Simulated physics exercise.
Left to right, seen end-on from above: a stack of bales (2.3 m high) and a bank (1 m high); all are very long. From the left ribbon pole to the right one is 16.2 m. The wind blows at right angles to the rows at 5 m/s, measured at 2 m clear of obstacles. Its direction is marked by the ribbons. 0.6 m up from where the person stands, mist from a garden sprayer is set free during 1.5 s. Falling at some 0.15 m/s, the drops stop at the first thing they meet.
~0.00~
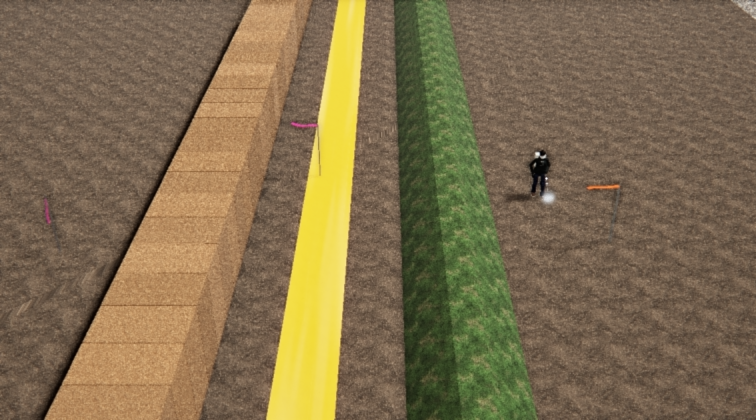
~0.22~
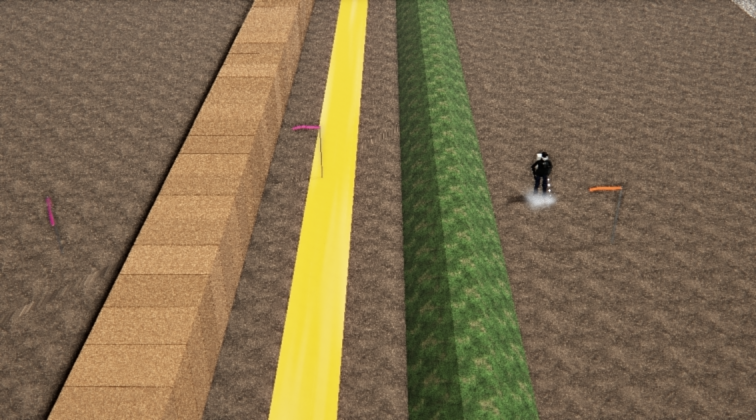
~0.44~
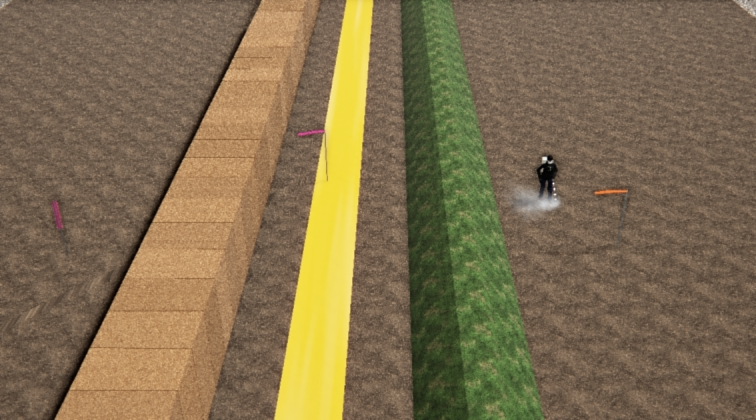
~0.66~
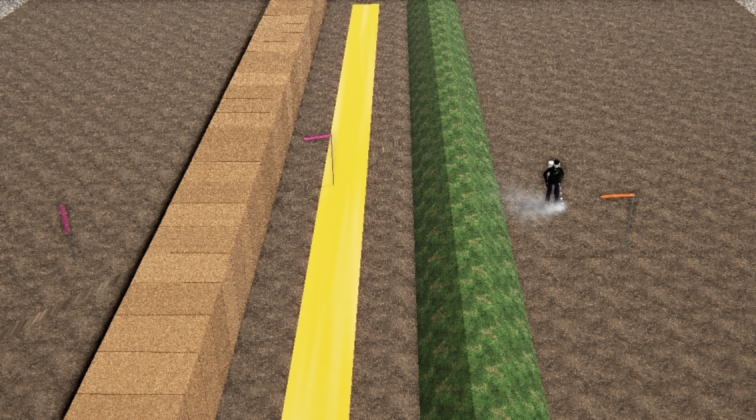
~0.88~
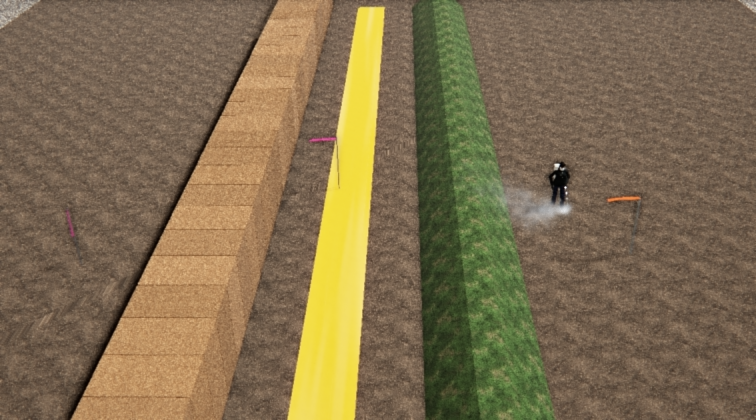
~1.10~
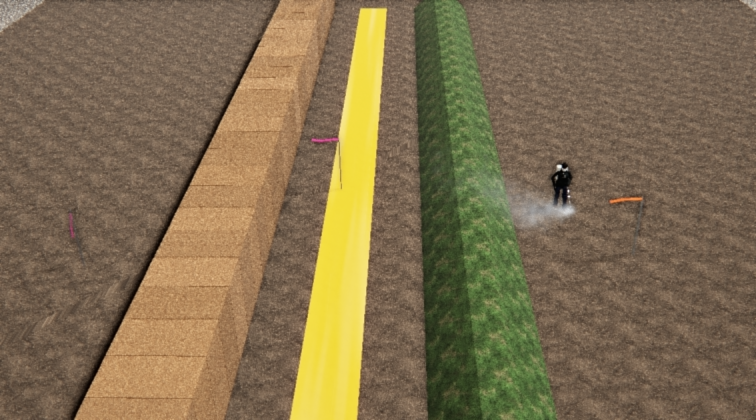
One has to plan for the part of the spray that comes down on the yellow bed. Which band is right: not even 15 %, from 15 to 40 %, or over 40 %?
Not even 15 %.
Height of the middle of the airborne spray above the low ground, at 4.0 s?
Middle height: Approx. 2.8 m.
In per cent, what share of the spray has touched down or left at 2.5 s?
Share: Near 20 percent.
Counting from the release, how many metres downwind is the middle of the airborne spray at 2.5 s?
About 4.5 m.
After 2.5 s, 81 % is in the air or yet to come; 0 % lies on the yellow bed; the middle of what still flies is 1.6 m above the low ground, near (420, 179).
After 4.0 s, 70 % is in the air or yet to come; 0 % lies on the yellow bed; the middle of what still flies is 2.9 m above the low ground, near (222, 143).
After 8.0 s, 54 % is in the air or yet to come; 2 % lies on the yellow bed.
After 20.0 s, 3 % is in the air or yet to come; 3 % lies on the yellow bed.
After 45.0 s, 0 % is in the air or yet to come; 3 % lies on the yellow bed.
